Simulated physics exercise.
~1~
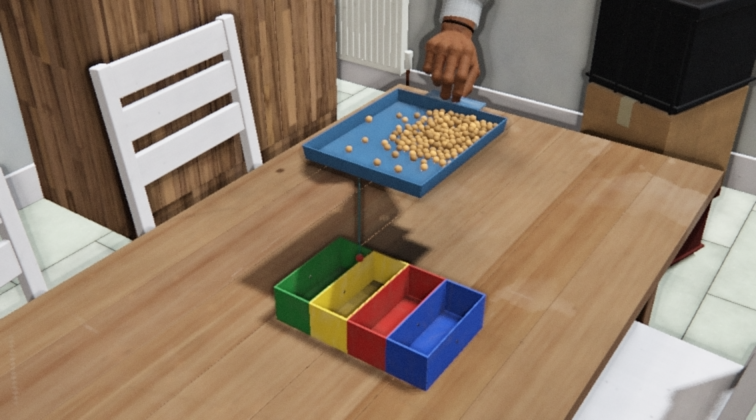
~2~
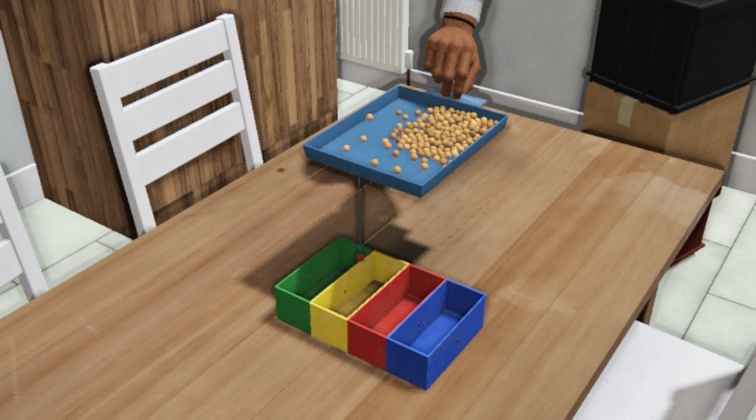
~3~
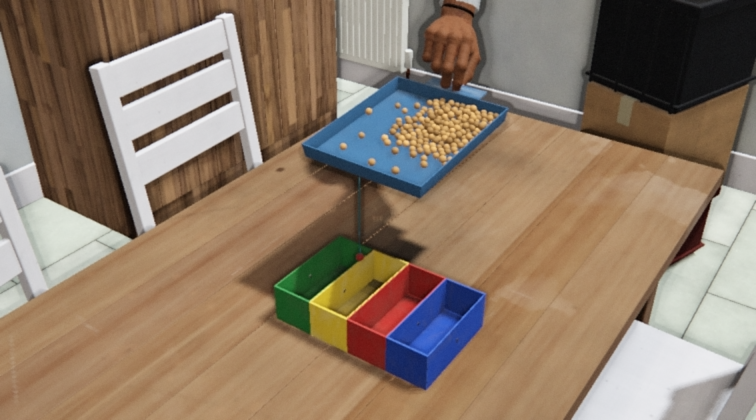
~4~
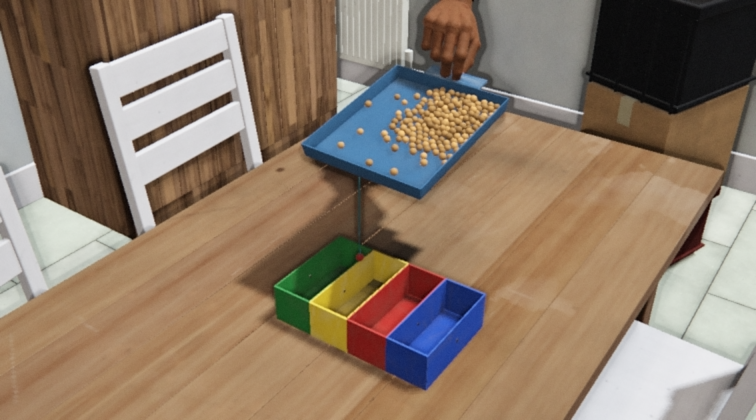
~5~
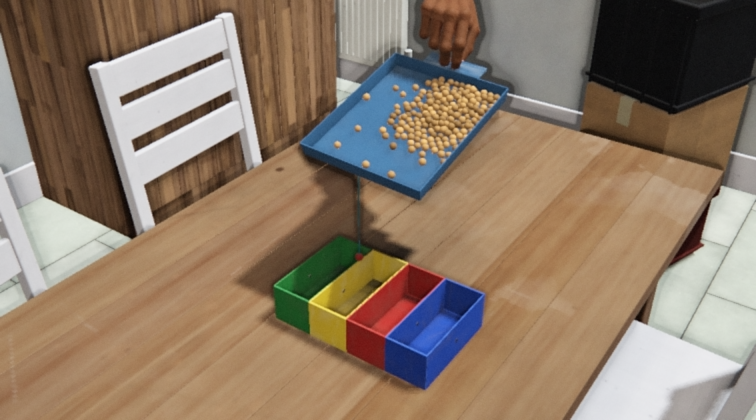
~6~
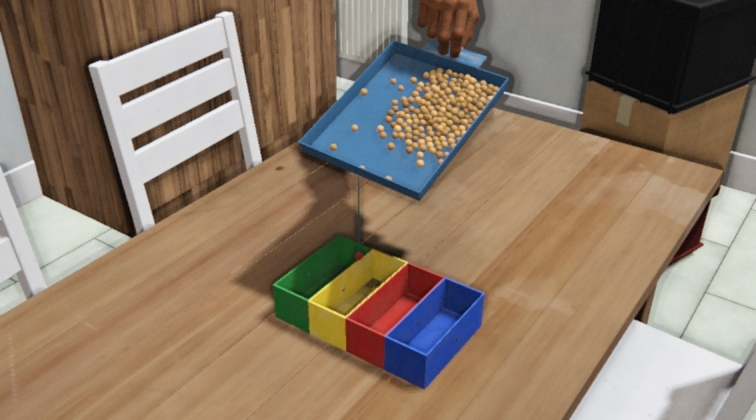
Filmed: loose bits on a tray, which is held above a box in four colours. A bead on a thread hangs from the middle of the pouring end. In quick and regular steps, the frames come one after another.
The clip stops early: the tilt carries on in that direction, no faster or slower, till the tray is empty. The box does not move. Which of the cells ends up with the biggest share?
Red.
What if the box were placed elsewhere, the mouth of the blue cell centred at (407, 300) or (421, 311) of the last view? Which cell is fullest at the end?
The cell in blue; the cell in red.
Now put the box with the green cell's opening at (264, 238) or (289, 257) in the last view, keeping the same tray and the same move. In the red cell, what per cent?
It comes to roughly 0 per cent in one try and roughly 20 per cent in the next.
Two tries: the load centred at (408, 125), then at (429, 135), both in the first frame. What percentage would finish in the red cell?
The first start yields 50 per cent, the second 60 per cent.
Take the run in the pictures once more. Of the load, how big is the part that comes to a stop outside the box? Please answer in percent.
10 per cent.
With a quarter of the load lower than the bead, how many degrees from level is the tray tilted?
80° or so.
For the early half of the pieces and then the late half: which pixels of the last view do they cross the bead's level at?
I'd put it at roughly (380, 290), and after that at roughly (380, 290).
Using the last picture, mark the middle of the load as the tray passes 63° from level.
Somewhere around pixel (394, 179) in the last picture.
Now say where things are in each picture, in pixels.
In the first picture, corners of the pouring end at (305, 145) and (421, 184), level; middle of the load at (445, 137), round wooden beads; bead on its thread at (360, 258); green cell at (293, 308); yellow cell at (329, 325); red cell at (366, 342); blue cell at (407, 361).
In the second picture, corners of the pouring end at (306, 144) and (421, 184), level; middle of the load at (446, 135).
In the third picture, corners of the pouring end at (305, 143) and (420, 185), tipped barely, lowest at the right corner; middle of the load at (446, 129).
In the fourth picture, corners of the pouring end at (304, 143) and (420, 187), tipped a little, lowest at the right corner; middle of the load at (446, 123).
In the fifth picture, corners of the pouring end at (303, 142) and (419, 189), tipped a little, lowest at the right corner; middle of the load at (445, 116), a small part on the move.
In the sixth picture, corners of the pouring end at (302, 141) and (418, 190), tipped clearly, lowest at the right corner; middle of the load at (443, 111), about two thirds on the move; green cell at (292, 306); yellow cell at (328, 323); red cell at (365, 340); blue cell at (405, 359).
Soon after the last picture, tray tipped steeply; most on the tray; a stray few in the red cell; a stray few in the blue cell; a stray few in the yellow cell; a small part falling or outside the box.
A little later, tray tipped past a quarter turn; about a quarter on the tray; about a quarter in the red cell; a small part in the yellow cell; a small part in the blue cell; a stray few in the green cell; about a third falling or outside the box.
Later still, tray tipped past a quarter turn; about half in the red cell; about a quarter in the yellow cell; a small part in the blue cell; a stray few in the green cell; a small part falling or outside the box.
At rest, tray tipped past a quarter turn; about half in the red cell; about a quarter in the yellow cell; a small part in the blue cell; a stray few in the green cell; a small part outside the box.
